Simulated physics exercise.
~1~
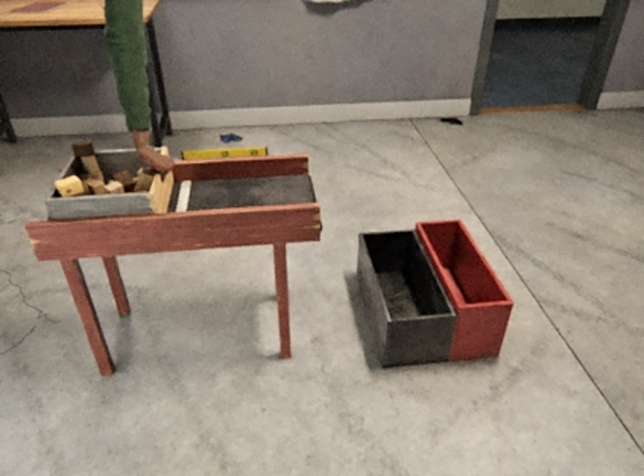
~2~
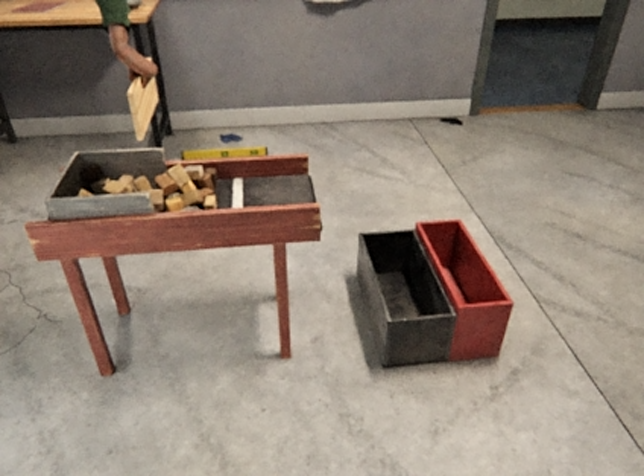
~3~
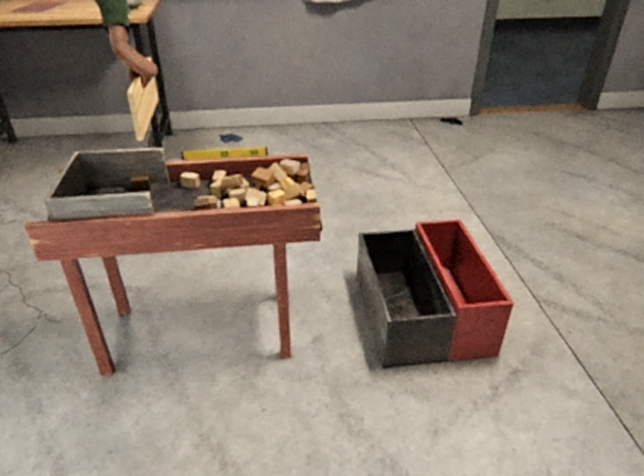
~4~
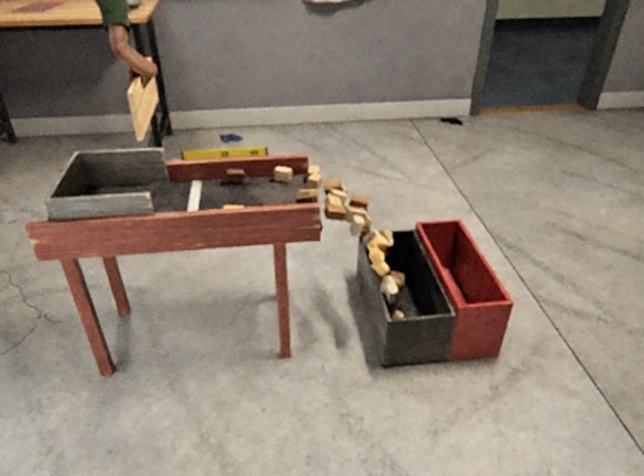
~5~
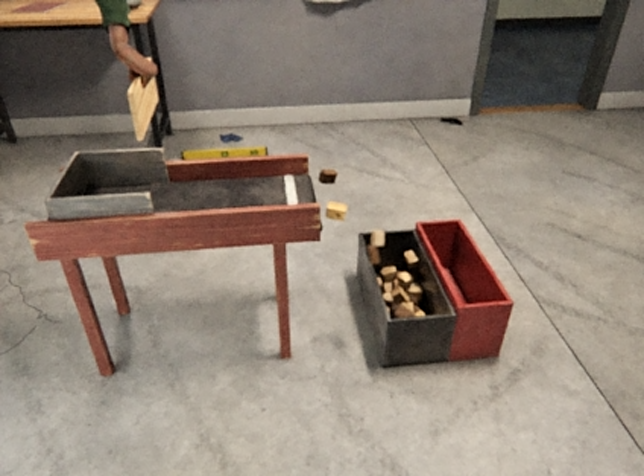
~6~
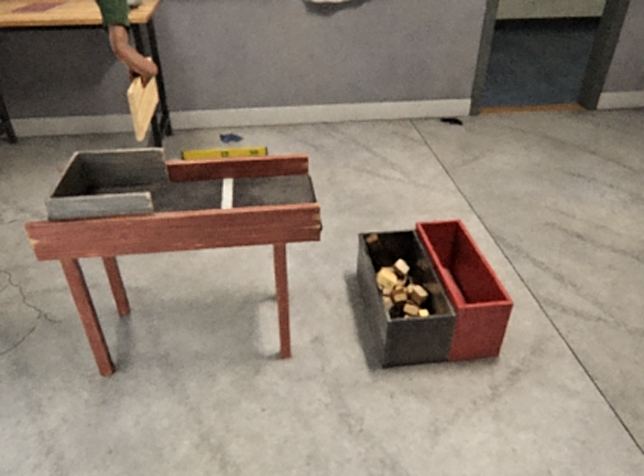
In a grey-floored room, a hand lifted the wooden gate from a grey pen on a red-sided table, and a belt carried the loose wooden blocks right until they tumbled off the end and landed piled in the black bin, leaving the red tub empty.
